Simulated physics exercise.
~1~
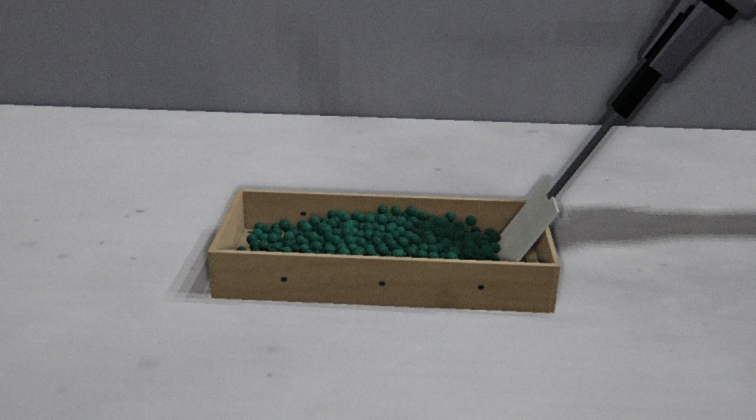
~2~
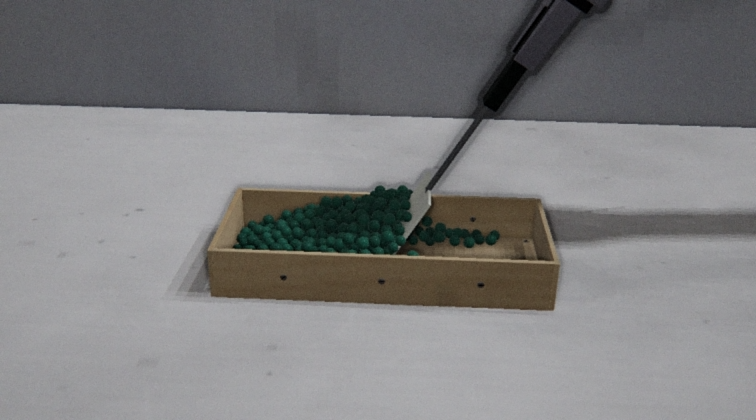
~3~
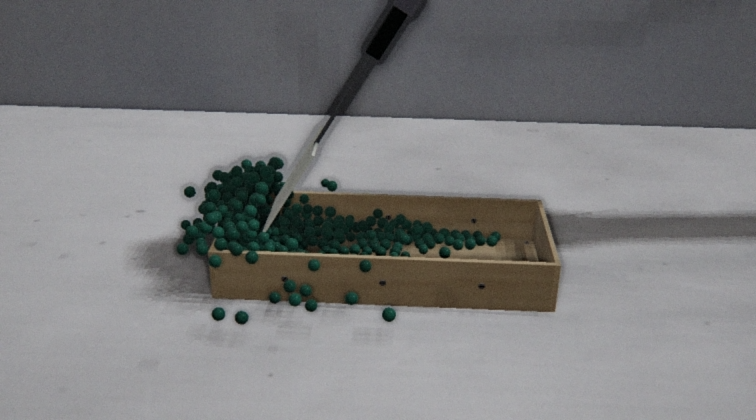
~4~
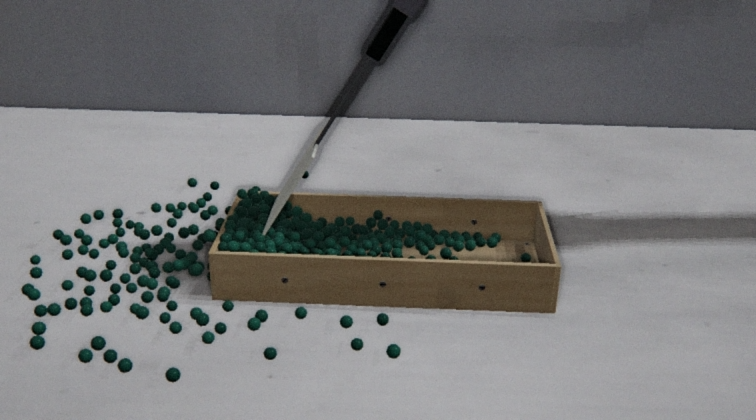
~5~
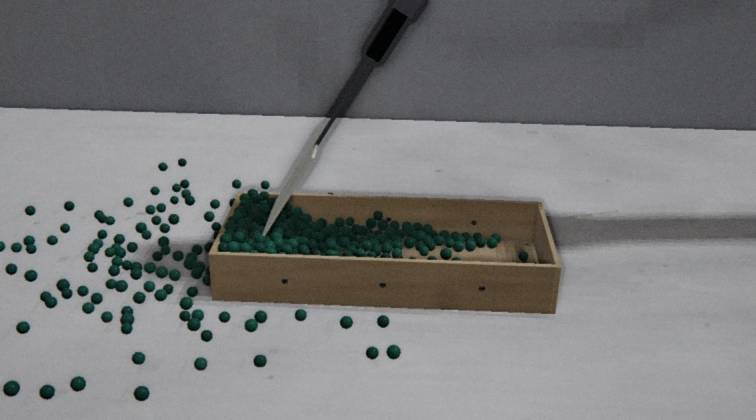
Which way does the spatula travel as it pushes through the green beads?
The spatula moves to the left, going from the right end of the tray towards its left end.
